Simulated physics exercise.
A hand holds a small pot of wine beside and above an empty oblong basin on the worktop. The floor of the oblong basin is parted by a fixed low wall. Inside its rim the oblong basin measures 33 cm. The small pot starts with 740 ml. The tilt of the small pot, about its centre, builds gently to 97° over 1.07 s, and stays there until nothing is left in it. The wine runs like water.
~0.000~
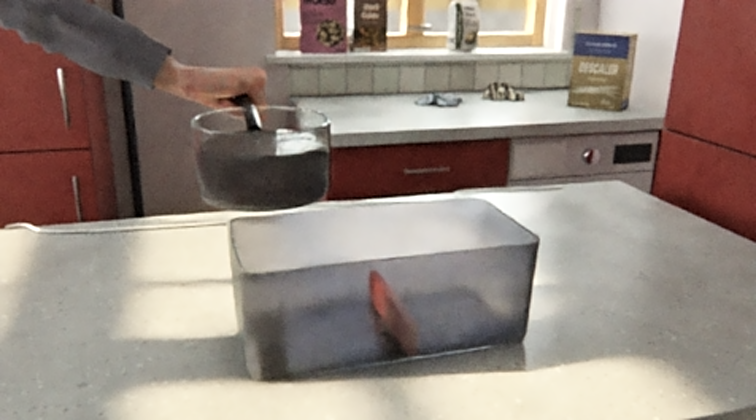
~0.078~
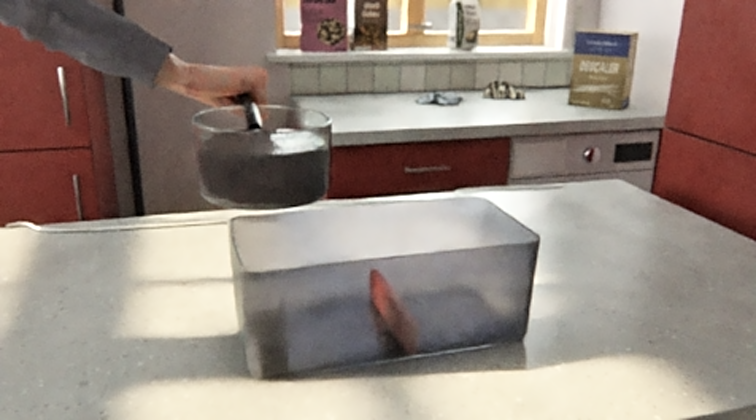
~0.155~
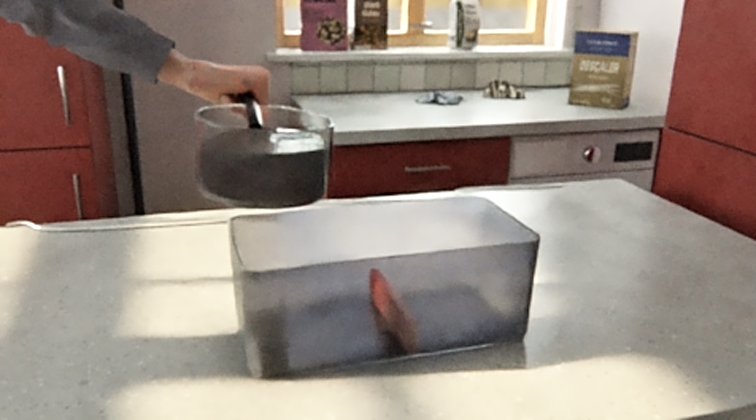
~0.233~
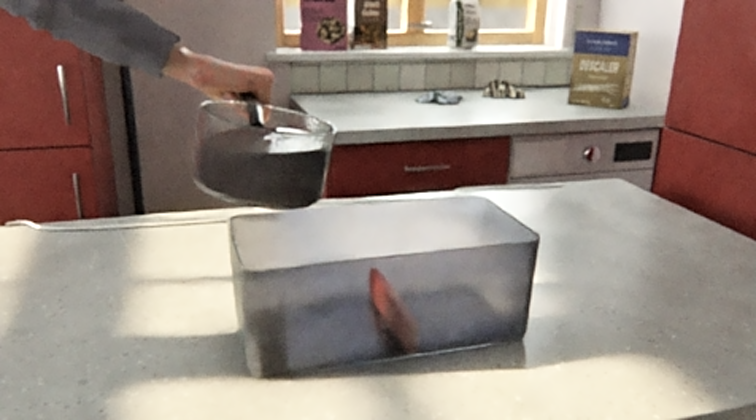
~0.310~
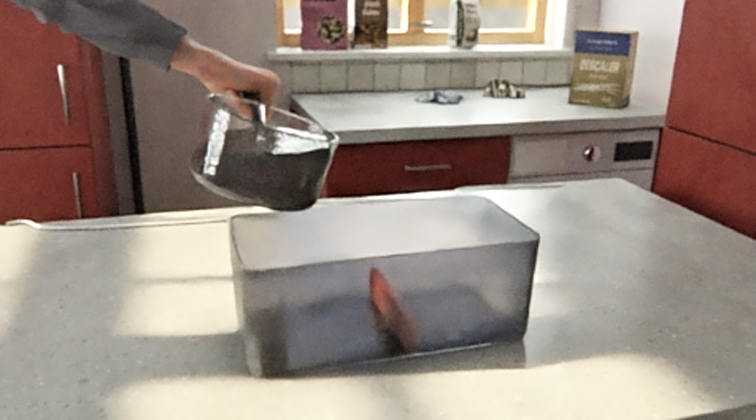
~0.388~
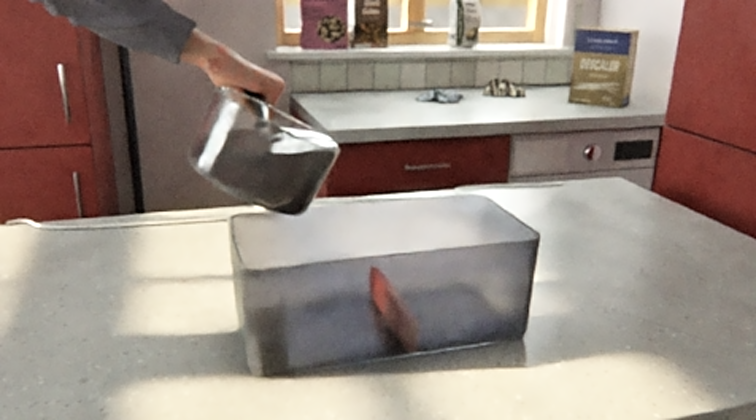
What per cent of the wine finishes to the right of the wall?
The far part has some 24 per cent.
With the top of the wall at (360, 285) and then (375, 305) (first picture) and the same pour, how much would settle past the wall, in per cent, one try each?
In turn about 65 and 55 per cent.
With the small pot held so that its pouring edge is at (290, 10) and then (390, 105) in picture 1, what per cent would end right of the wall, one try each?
First 15, then 90 per cent.
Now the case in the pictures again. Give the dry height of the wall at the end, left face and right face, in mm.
Left about 18 mm, right about 30 mm.
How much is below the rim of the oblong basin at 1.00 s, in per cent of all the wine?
Near 82 in a hundred.
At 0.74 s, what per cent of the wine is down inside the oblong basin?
About 26 per cent.
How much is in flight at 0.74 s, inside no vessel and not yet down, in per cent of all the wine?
Some 24 per cent.
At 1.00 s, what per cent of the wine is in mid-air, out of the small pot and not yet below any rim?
Some 5 per cent.
After 0.74 s the tilt is 76° and 49 per cent is still to pour, 20 is left of the wall and 7 right of it.
After 1.00 s the tilt is 96° and 13 per cent is still to pour, 59 is left of the wall and 23 right of it.
After 1.27 s the tilt is 97° and 2 per cent is still to pour, 72 is left of the wall and 24 right of it.
After 1.57 s the tilt is 97° and 0 per cent is still to pour, 75 is left of the wall and 24 right of it.
In the end 76 per cent lies left of the wall, 24 right of it and 0 outside.
